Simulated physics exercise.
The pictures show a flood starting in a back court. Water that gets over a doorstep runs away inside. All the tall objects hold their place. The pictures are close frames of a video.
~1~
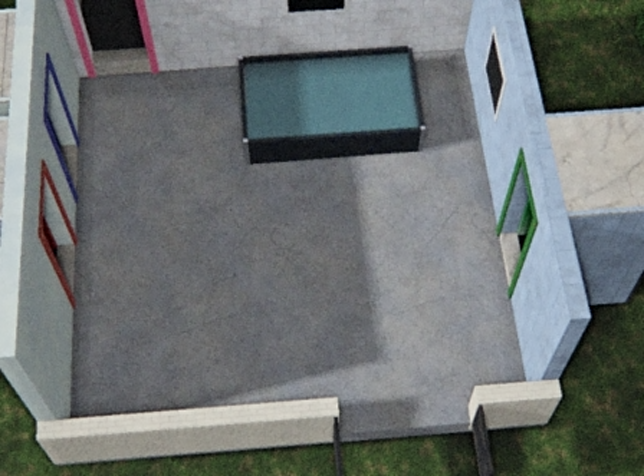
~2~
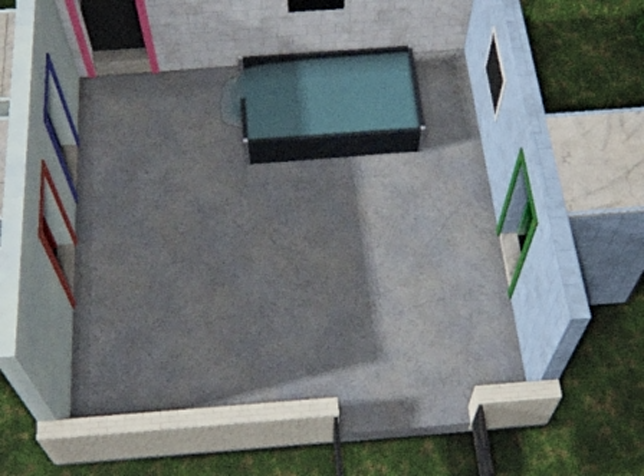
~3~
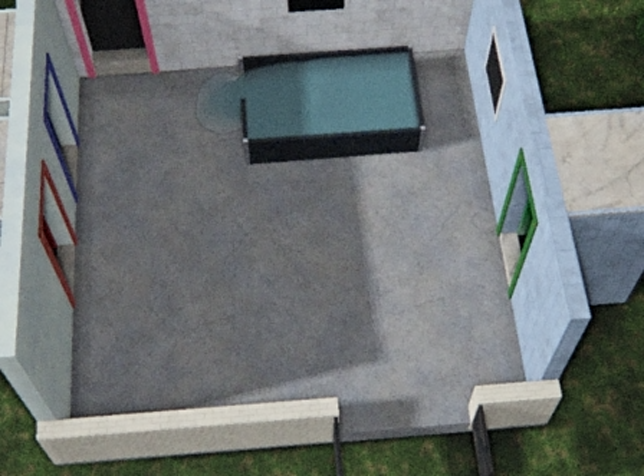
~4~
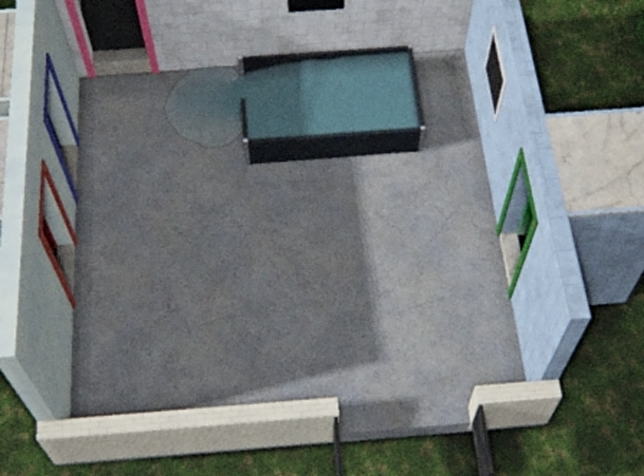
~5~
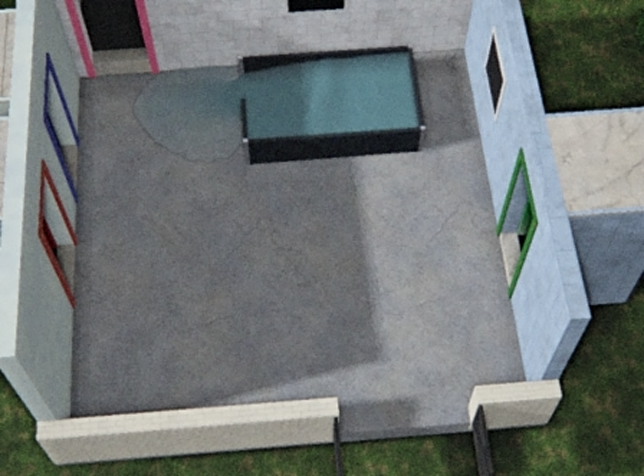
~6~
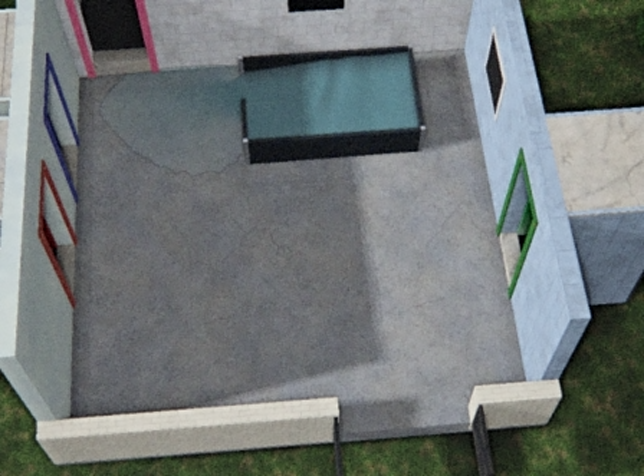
Water pouring from the left end of a dark-sided tank and spreading in a widening sheet across a walled court's grey floor.
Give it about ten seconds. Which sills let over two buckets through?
The green door admits no more than that; the pink door admits no more than that; the red door admits no more than that; the blue door lets in a lot.
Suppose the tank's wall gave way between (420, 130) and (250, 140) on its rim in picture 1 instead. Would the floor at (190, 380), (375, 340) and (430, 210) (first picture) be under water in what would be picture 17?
As listed: Under water, flooded, wet.
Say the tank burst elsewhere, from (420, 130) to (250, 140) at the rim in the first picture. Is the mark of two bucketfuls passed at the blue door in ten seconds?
The blue door holds.
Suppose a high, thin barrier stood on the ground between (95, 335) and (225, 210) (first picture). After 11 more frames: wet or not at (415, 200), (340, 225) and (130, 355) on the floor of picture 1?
As listed: Not flooded, no water, no water.
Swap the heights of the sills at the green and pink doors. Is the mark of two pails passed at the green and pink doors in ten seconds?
Then: The green one holds, the pink one floods.
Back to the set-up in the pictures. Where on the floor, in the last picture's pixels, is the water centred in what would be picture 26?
I would point to (241, 136).
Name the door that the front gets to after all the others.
The one in green.
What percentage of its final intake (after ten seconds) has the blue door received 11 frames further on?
Some 10 per cent.
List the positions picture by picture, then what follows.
In the first frame, still water in the tank at (330, 96).
In the second frame, water pours out at (245, 94) and has run to (230, 83).
In the third frame, the front is at (201, 116), out from the gap at (245, 95).
In the fourth frame, water pours out at (245, 95) and has run to (171, 102).
In the fifth frame, water pours out at (245, 95) and has run to (140, 102).
In the sixth frame, water pours out at (245, 95) and has run to (106, 110).
A moment on, water covers 15 % of the floor; the green door not reached, the pink door wet at the sill, nothing in, the red door not reached, the blue door wet at the sill, nothing in.
Next, water covers 15 % of the floor; the green door not reached, the pink door wet at the sill, nothing in, the red door wet at the sill, nothing in, the blue door under two buckets in.
Then, water covers 30 % of the floor; the green door not reached, the pink door wet at the sill, nothing in, the red door wet at the sill, nothing in, the blue door over two buckets in.
Later, water covers 50 % of the floor; the green door not reached, the pink door wet at the sill, nothing in, the red door wet at the sill, nothing in, the blue door over two buckets in.
In the end, water covers 75 % of the floor; the green door wet at the sill, nothing in, the pink door wet at the sill, nothing in, the red door wet at the sill, nothing in, the blue door far over two buckets in.
